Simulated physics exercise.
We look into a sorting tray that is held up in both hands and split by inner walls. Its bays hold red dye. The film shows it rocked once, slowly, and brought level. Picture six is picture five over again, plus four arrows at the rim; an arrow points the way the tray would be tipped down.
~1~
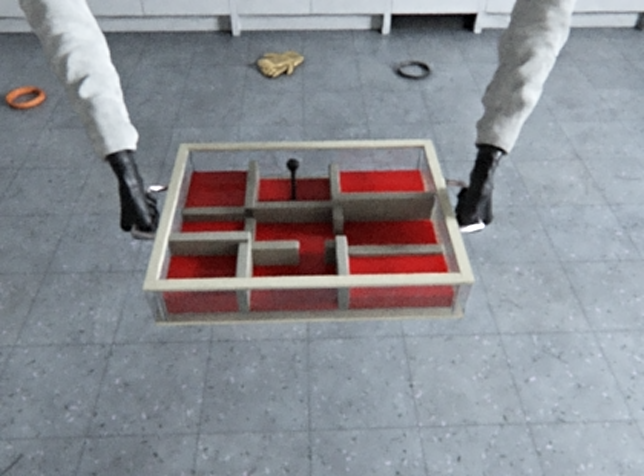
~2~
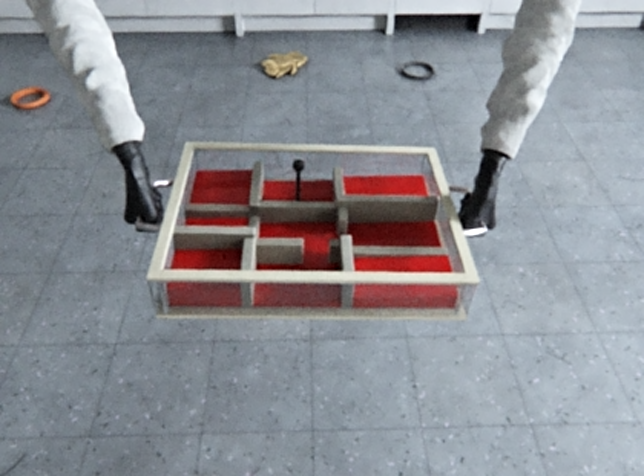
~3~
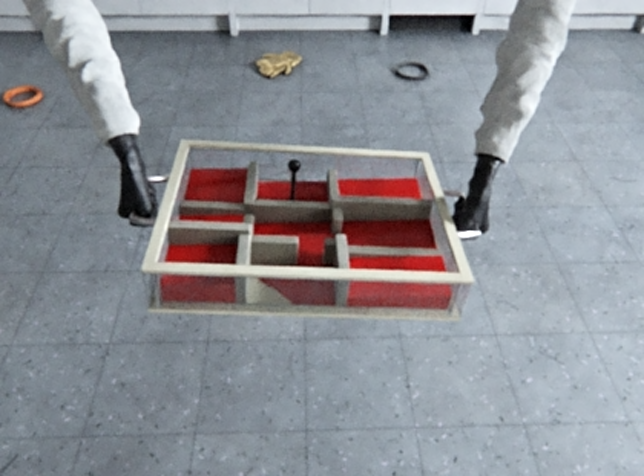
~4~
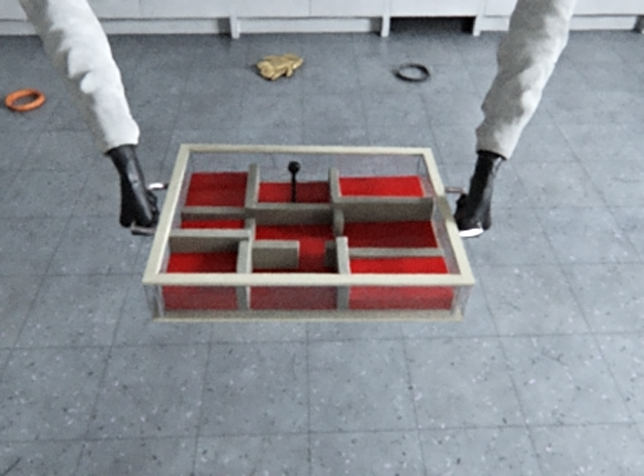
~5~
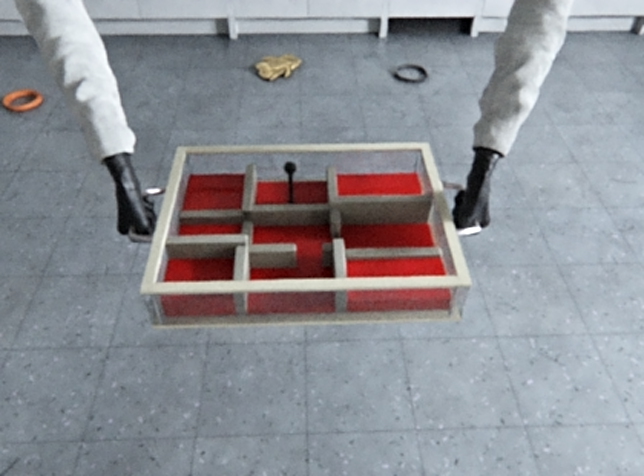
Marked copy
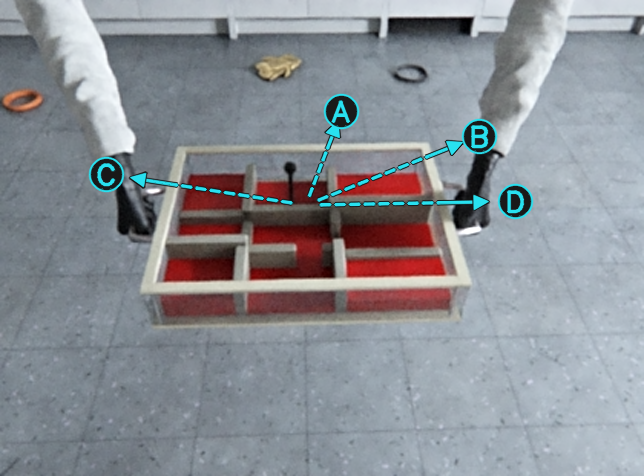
On a grey tiled floor, gloved hands holding a divided tray of red dye, rocking it slightly, then bringing it level.
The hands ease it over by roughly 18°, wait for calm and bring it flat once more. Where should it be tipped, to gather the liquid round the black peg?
C beats the others.
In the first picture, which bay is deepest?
That is the front left bay.
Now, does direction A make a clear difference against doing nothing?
No, it changes little.
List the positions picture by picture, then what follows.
The tray is level; deepest in the front left bay, at (206, 273), shallowest in the back middle; black peg at (293, 165).
Tipped about 4° down to the back right; no wall is crossed.
Tipped about 6° down to the back right; no wall is crossed; black peg at (294, 165).
Tipped about 3° down to the back right; no wall is crossed.
The tray is level; deepest in the front left bay, at (203, 276), shallowest in the back middle; black peg at (290, 168).
On the marked copy, A ends at (335, 126); B ends at (457, 144); C ends at (135, 178); D ends at (483, 201).
With A, about 4 % of the liquid ends in the peg's bay; nothing spills.
With B, about 4 % of the liquid ends in the peg's bay; nothing spills.
With C, about 10 % of the liquid ends in the peg's bay; nothing spills.
With D, about 4 % of the liquid ends in the peg's bay; nothing spills.
